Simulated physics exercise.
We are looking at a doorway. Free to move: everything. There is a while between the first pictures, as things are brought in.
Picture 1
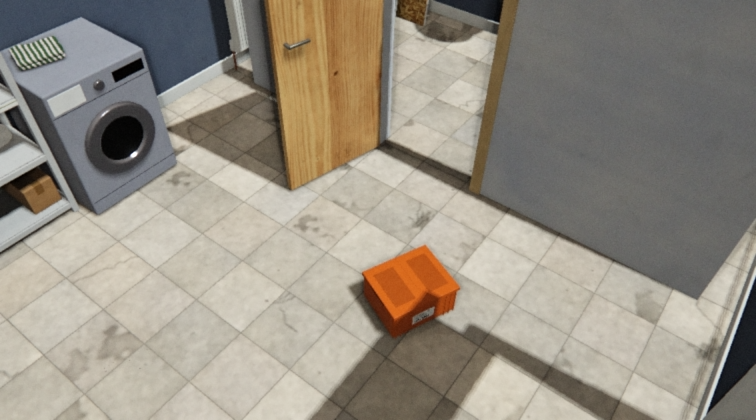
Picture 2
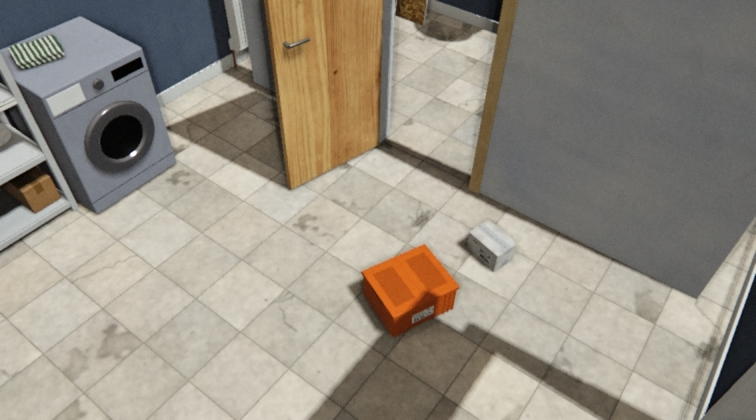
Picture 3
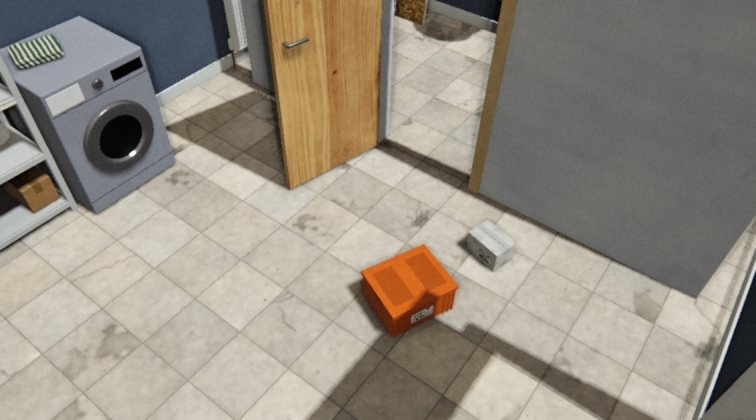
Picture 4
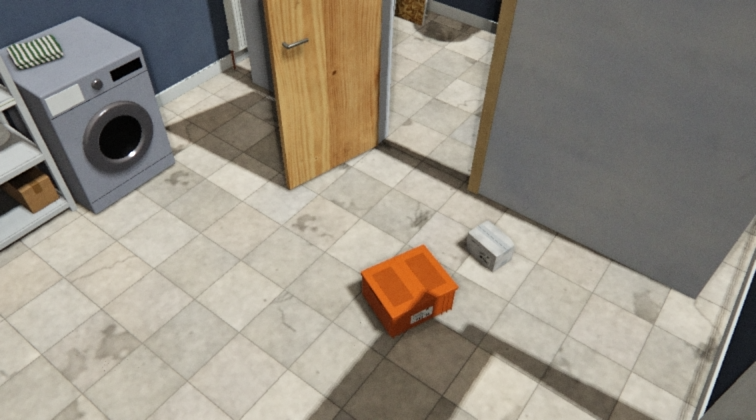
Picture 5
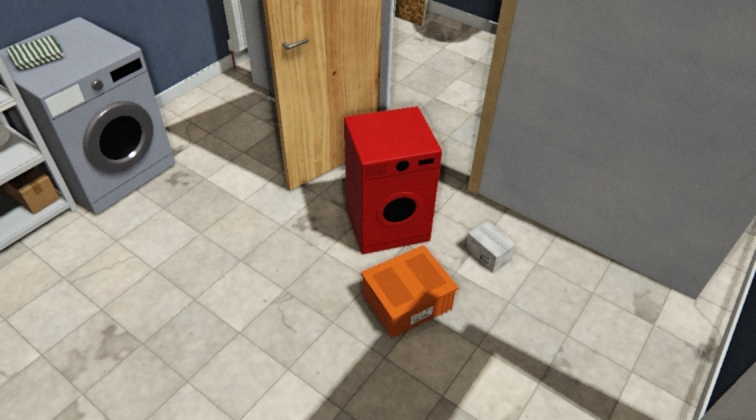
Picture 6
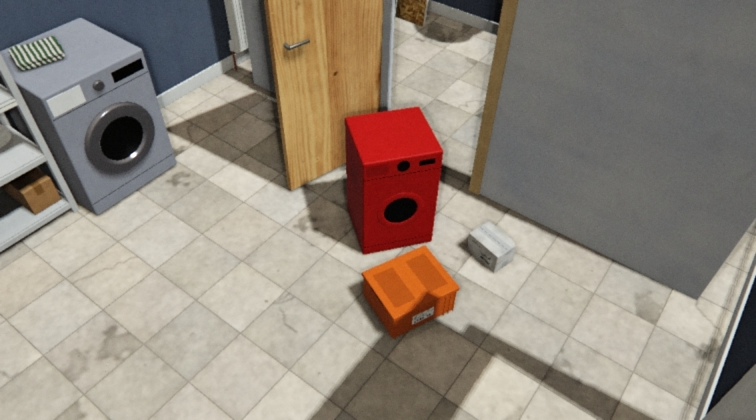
A wooden door stands wide open in a room with pale tiled floor, seen from high up and looking down. A grey washing machine with a striped cloth on top sits at left beside shelves, and an orange tote lies near the centre. A small white parcel appears to its right, then a red appliance appears behind the tote, while the door stays still and the view barely shifts.
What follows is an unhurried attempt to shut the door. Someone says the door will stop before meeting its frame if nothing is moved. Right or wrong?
Right.
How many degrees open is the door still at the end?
Open angle: About 70°.
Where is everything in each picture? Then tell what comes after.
Door wide open and still, in the first picture.
Door wide open and still; white parcel (491, 246); orange tote (409, 290), in the second picture.
Door wide open and still; white parcel (491, 245); orange tote (408, 290), in the third picture.
Door wide open and still; white parcel (490, 246); orange tote (408, 291), in the fourth picture.
Door wide open and still; white parcel (490, 246); orange tote (408, 291), in the fifth picture.
Door wide open and still; red appliance (390, 182); white parcel (491, 247), in the sixth picture.
Then, 0.40 s past the last view, open by 95°.
Then, 0.60 s past the last view, open by 85°.
Then, 0.80 s past the last view, open by 74°.
Finally, open by 72°; all 3 still in place. Final places as the last picture's camera would see them, red appliance near (391, 183).
